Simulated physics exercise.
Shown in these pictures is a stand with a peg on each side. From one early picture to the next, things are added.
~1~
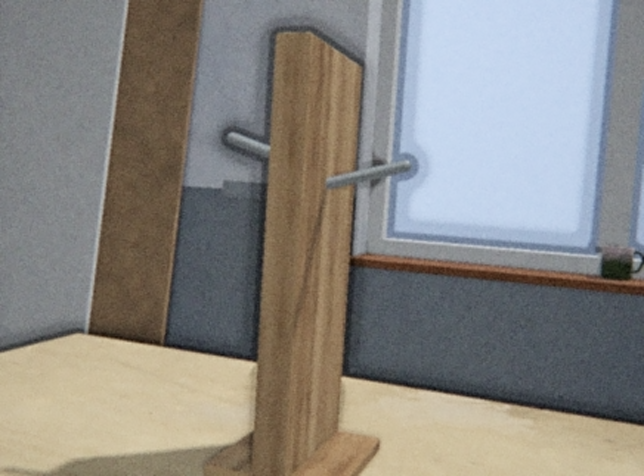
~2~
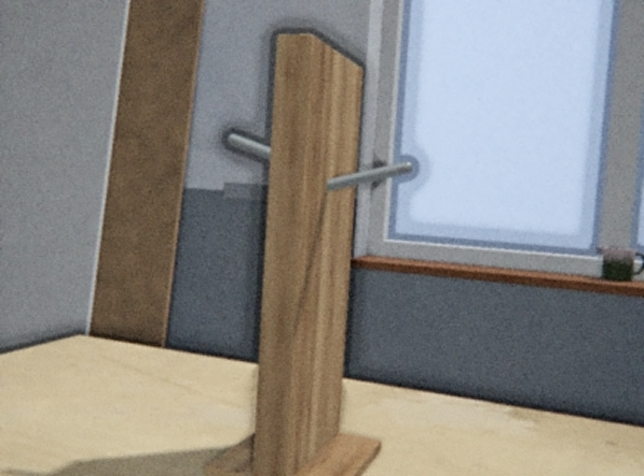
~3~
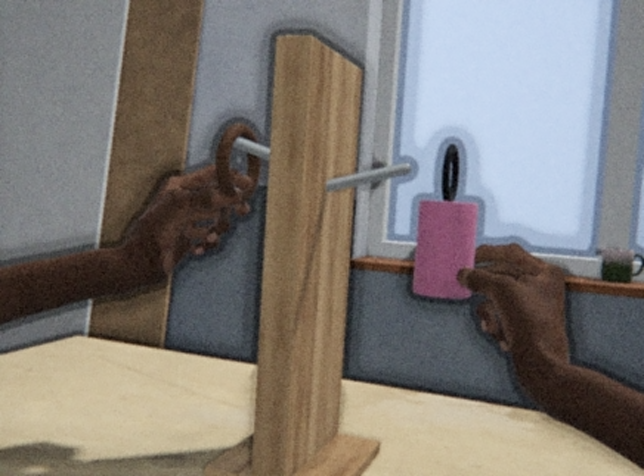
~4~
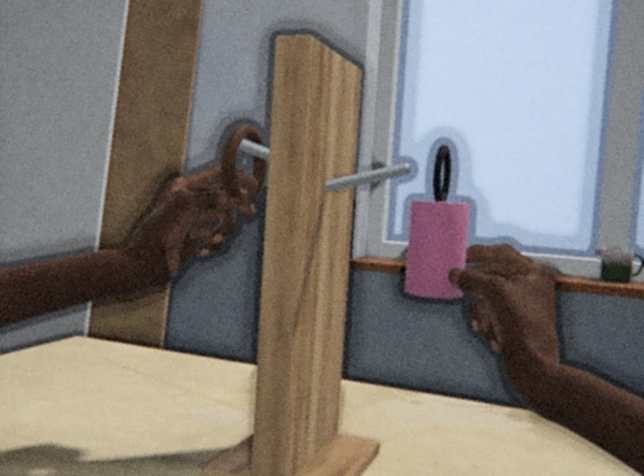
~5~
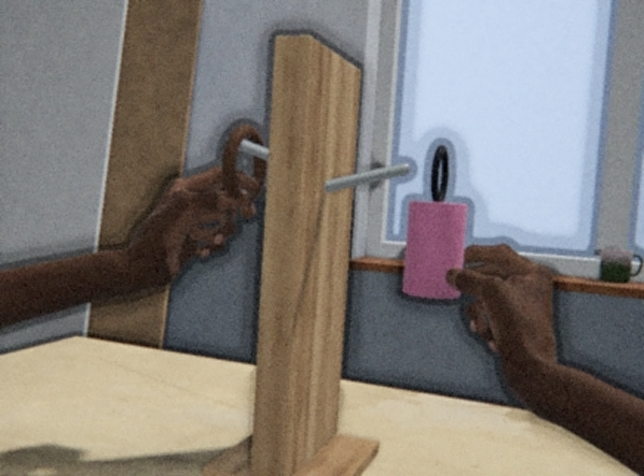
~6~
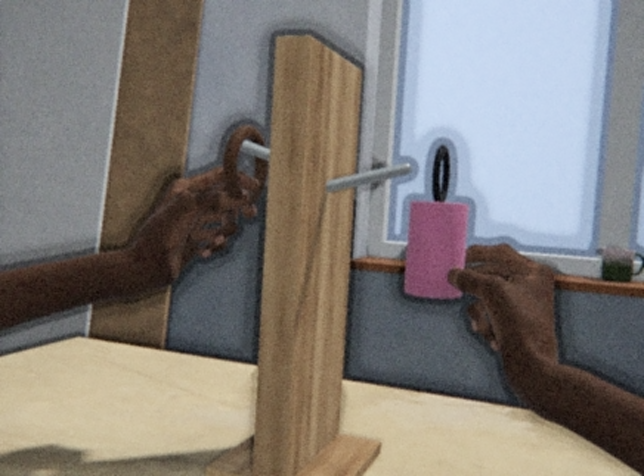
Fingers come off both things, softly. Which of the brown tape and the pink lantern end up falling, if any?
As I see it, the brown tape holds on; the pink lantern comes off.
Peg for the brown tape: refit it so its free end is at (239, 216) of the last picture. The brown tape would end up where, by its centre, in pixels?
It comes to a stop at (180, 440).
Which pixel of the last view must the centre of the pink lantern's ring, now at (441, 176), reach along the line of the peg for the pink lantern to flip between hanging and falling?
The switch point lies roughly at (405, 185).
Then, 0.18 s past the last view, brown tape leaning 5° off how it started near (246, 167); pink lantern in the air near (431, 317).
Then, 0.34 s past the last view, brown tape at rest near (247, 168); pink lantern come down near (427, 379).
Finally, the brown tape remains hooked, near (252, 170); the pink lantern drops to the table, near (424, 425).
